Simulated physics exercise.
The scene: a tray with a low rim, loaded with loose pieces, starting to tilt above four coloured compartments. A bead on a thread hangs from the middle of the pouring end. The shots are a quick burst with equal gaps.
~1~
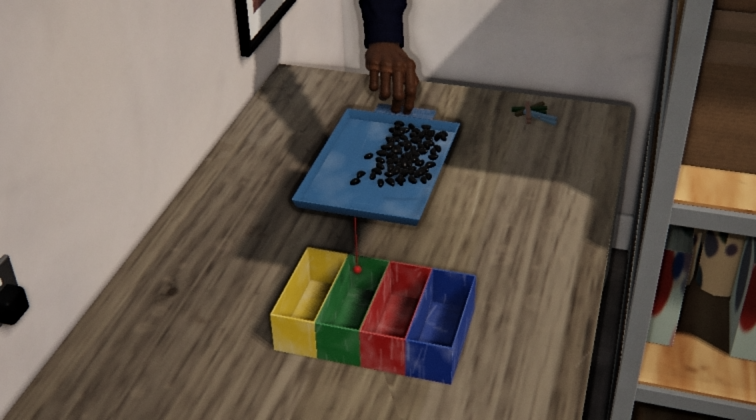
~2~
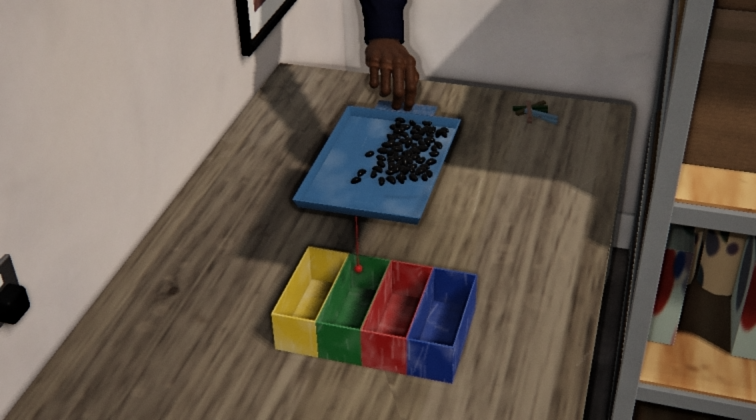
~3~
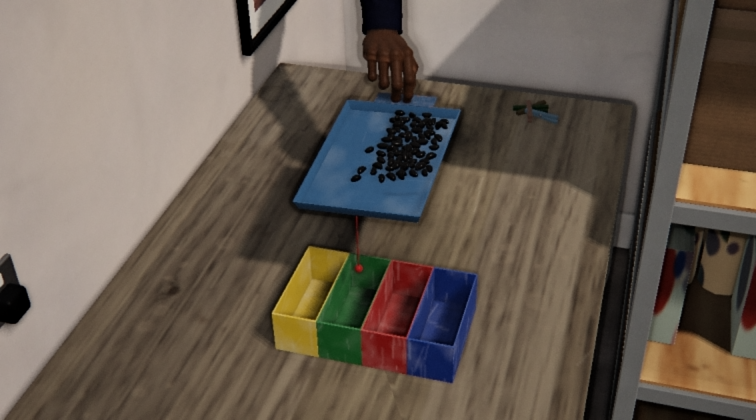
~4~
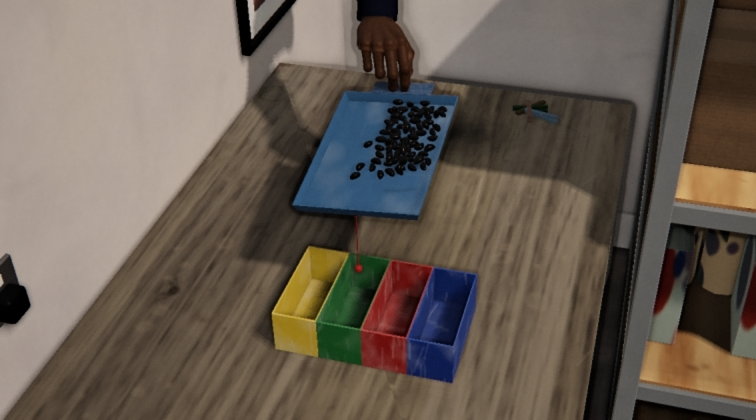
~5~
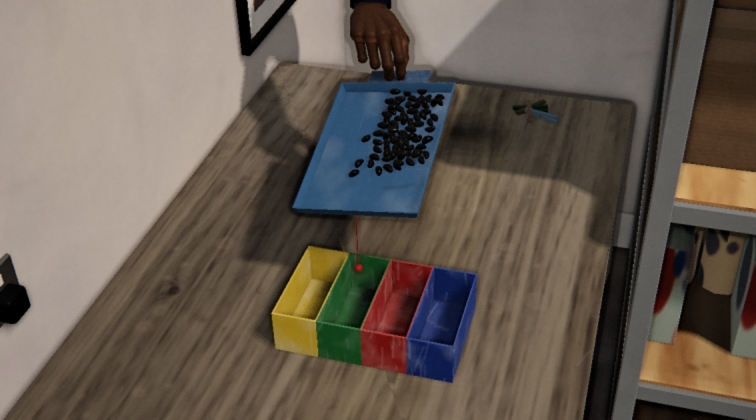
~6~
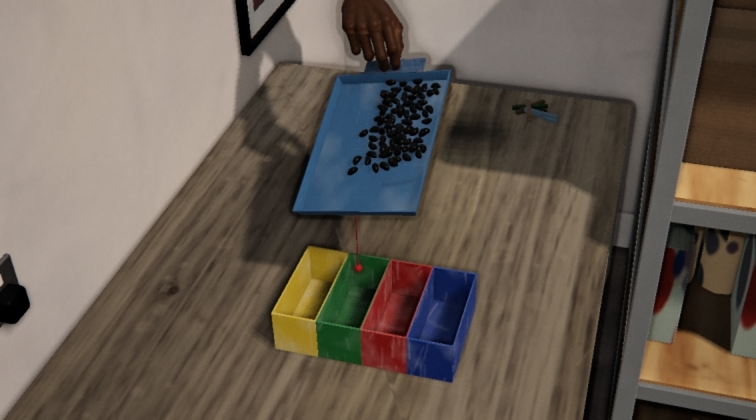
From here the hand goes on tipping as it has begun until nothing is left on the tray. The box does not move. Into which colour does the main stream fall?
The yellow one ends fullest.
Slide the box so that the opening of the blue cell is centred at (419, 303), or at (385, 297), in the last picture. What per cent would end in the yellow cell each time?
In turn 70 and 20 in a hundred.
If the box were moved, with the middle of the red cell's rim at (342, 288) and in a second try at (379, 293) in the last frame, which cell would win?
First the green cell, then the cell in yellow.
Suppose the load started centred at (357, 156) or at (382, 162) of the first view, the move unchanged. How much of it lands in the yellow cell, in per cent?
First some 60, then 70 per cent.
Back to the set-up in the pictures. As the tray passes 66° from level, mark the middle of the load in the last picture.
Around (315, 203).
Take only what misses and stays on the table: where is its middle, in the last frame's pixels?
Around (240, 314).
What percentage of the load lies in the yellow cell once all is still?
About 60 per cent.
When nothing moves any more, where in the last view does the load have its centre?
Near (300, 317).
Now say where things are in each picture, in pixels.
In the first picture, corners of the pouring end (297, 198) and (416, 217), level; middle of the load (407, 157), black beans; bead on its thread (357, 270); yellow cell (294, 333); green cell (338, 341); red cell (383, 350); blue cell (429, 358).
In the second picture, corners of the pouring end (297, 198) and (417, 215), level; middle of the load (407, 154).
In the third picture, corners of the pouring end (297, 199) and (417, 214), tipped barely, lowest at the left corner; middle of the load (407, 149).
In the fourth picture, corners of the pouring end (297, 202) and (416, 212), tipped a little, lowest at the left corner; middle of the load (406, 141).
In the fifth picture, corners of the pouring end (297, 205) and (414, 210), tipped clearly, lowest at the left corner; middle of the load (403, 134).
In the sixth picture, corners of the pouring end (297, 208) and (412, 209), tipped clearly, lowest at the left corner; middle of the load (400, 127); yellow cell (295, 331); green cell (339, 340); red cell (384, 348); blue cell (430, 357).
Just after the last frame, tray tipped steeply; the larger part on the tray; just a few in the yellow cell; roughly a quarter falling or outside the box.
A moment on, tray tipped past a quarter turn; just a few on the tray; roughly half in the yellow cell; just a few in the green cell; roughly a third falling or outside the box.
Further on, tray tipped past a quarter turn; roughly two thirds in the yellow cell; just a few in the green cell; roughly a third falling or outside the box.
When it is over, tray tipped past a quarter turn; roughly two thirds in the yellow cell; just a few in the green cell; not one in the blue cell; not one in the red cell; roughly a third outside the box.
